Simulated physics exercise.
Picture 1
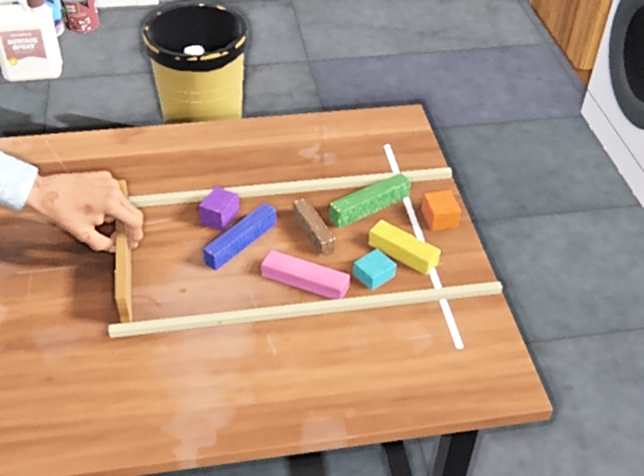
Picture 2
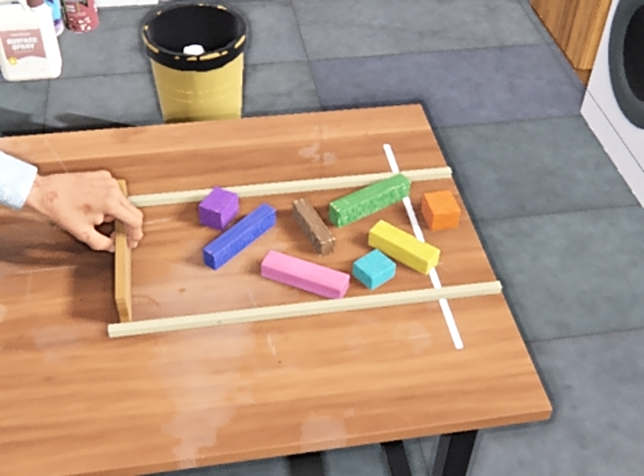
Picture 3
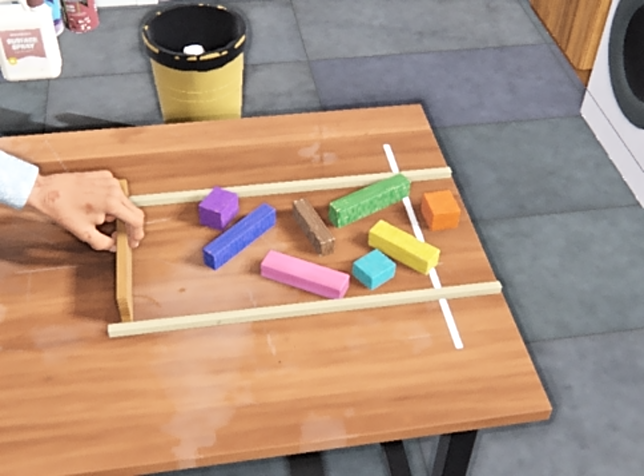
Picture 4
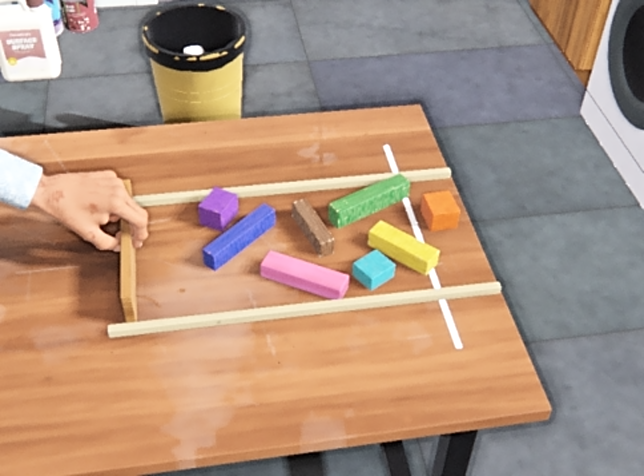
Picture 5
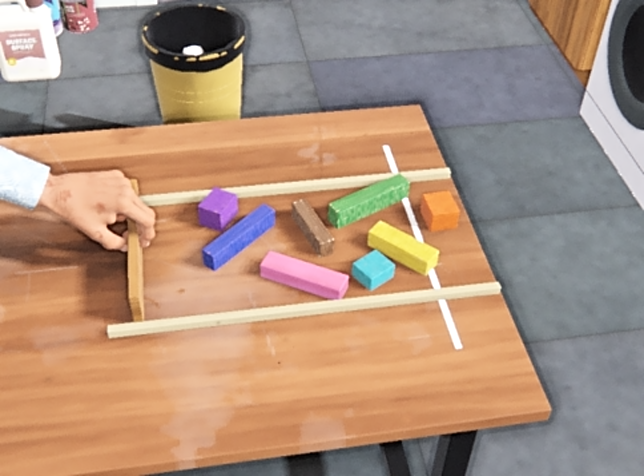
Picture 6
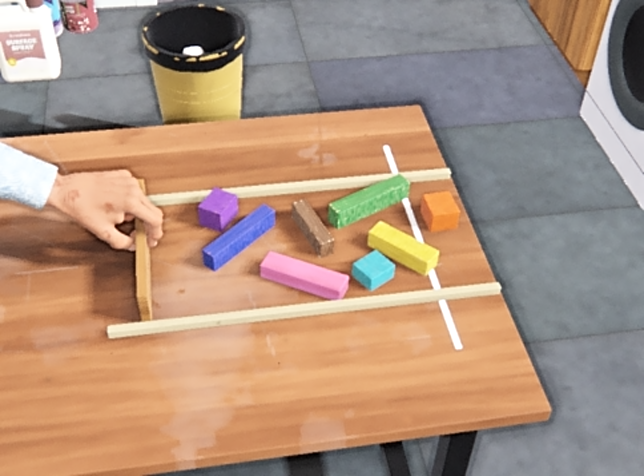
On a wooden table, a hand slides a board slightly right toward eight still, colourful blocks.
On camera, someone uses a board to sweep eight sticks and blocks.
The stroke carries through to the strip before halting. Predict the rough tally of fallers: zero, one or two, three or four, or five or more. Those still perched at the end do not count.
Tally: Three or four.
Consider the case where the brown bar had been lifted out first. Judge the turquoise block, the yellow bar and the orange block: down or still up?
Outcome for the turquoise block: It stays; for the yellow bar: It drops; for the orange block: It drops.
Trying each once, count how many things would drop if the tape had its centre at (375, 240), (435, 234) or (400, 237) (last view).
Per try in turn: 0, 4, 2.
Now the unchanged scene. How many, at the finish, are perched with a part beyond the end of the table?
The tally is 1.
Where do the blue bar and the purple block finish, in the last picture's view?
Positions - first (436, 211), then (416, 185).
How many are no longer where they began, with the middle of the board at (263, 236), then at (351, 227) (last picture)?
It comes to 4 for the first spot, 7 for the other.
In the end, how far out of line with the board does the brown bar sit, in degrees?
Angle: Roughly 25 degrees.
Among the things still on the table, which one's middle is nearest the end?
Looking at the middles, it's the pink stick.
A little later, none off yet; orange block at rest near (440, 212); yellow bar at rest near (403, 248); green bar at rest near (369, 201).
Next, none off yet; orange block at rest near (440, 212); yellow bar shifted a little near (428, 241); green bar shifted a little near (402, 203).
When it is over, the number that fall off is three or four; down, turquoise block, green bar, yellow bar and orange block.
